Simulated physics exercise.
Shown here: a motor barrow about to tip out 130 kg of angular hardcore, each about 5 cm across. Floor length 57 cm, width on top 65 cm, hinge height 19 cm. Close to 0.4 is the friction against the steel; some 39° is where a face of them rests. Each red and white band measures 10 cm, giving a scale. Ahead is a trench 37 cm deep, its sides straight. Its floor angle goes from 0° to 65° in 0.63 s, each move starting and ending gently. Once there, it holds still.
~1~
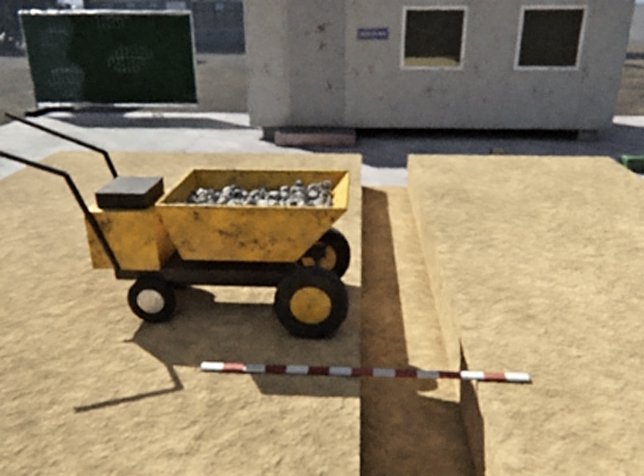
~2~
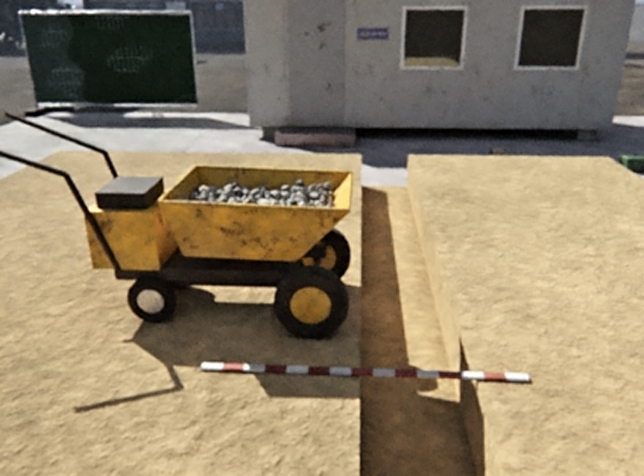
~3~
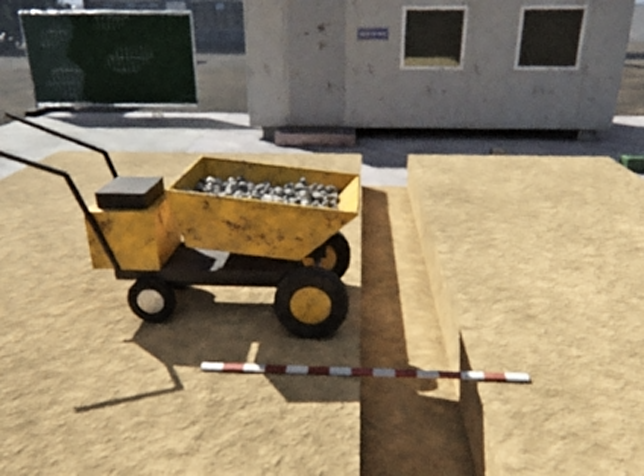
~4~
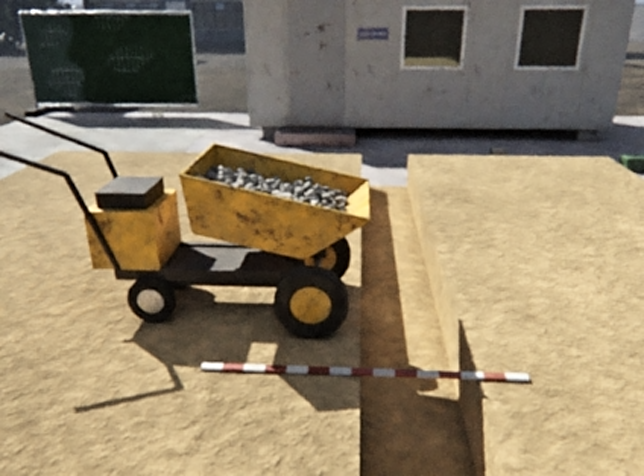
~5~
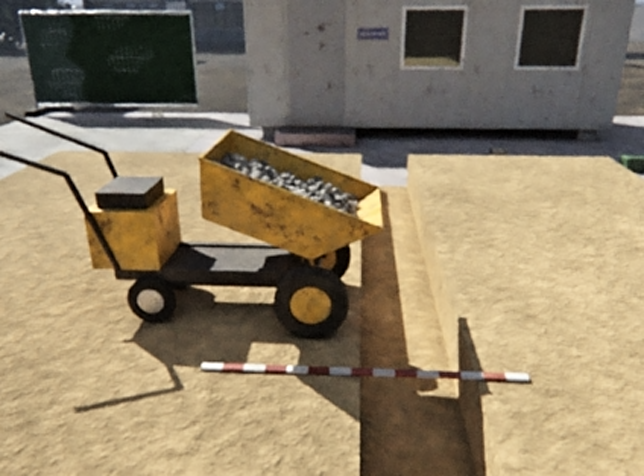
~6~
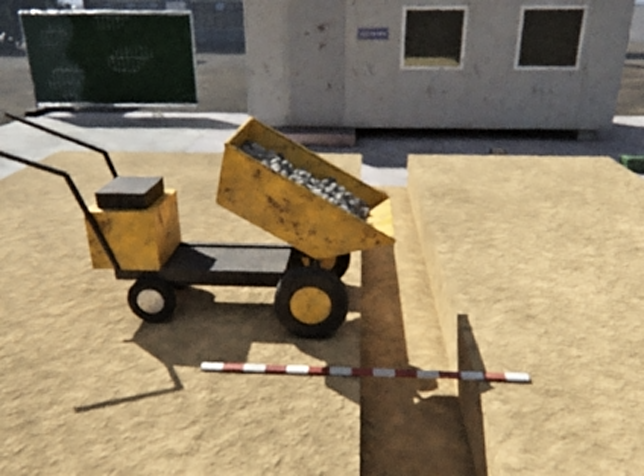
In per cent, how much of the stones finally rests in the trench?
Roughly 49 per cent of them.
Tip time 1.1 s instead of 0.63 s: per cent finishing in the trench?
In that case some 60 per cent.
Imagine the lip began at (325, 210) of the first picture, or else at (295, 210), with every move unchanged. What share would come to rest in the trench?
The first start gives about 65 per cent, the second about 80.
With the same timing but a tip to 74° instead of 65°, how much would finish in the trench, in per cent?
About 60%.
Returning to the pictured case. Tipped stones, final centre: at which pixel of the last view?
Around (444, 353).
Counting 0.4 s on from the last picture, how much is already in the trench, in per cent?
Some 10 per cent of the load by that point.
Then, 0.2 s after the last picture the floor is at 55°, 100 % in the skip; the foremost stones are at (395, 254).
Then, 0.4 s after the last picture the floor is at 65°, 89 % in the skip, 10 % in the trench, 1 % past the trench; the foremost stones are at (472, 309).
Then, 0.8 s after the last picture the floor is at 65°, 40 % in the skip, 27 % in the trench, 32 % past the trench; the foremost stones are at (584, 329).
Then, 2.7 s after the last picture the floor is at 65°, 19 % in the skip, 49 % in the trench, 32 % past the trench; the foremost stones are past the picture's edge.
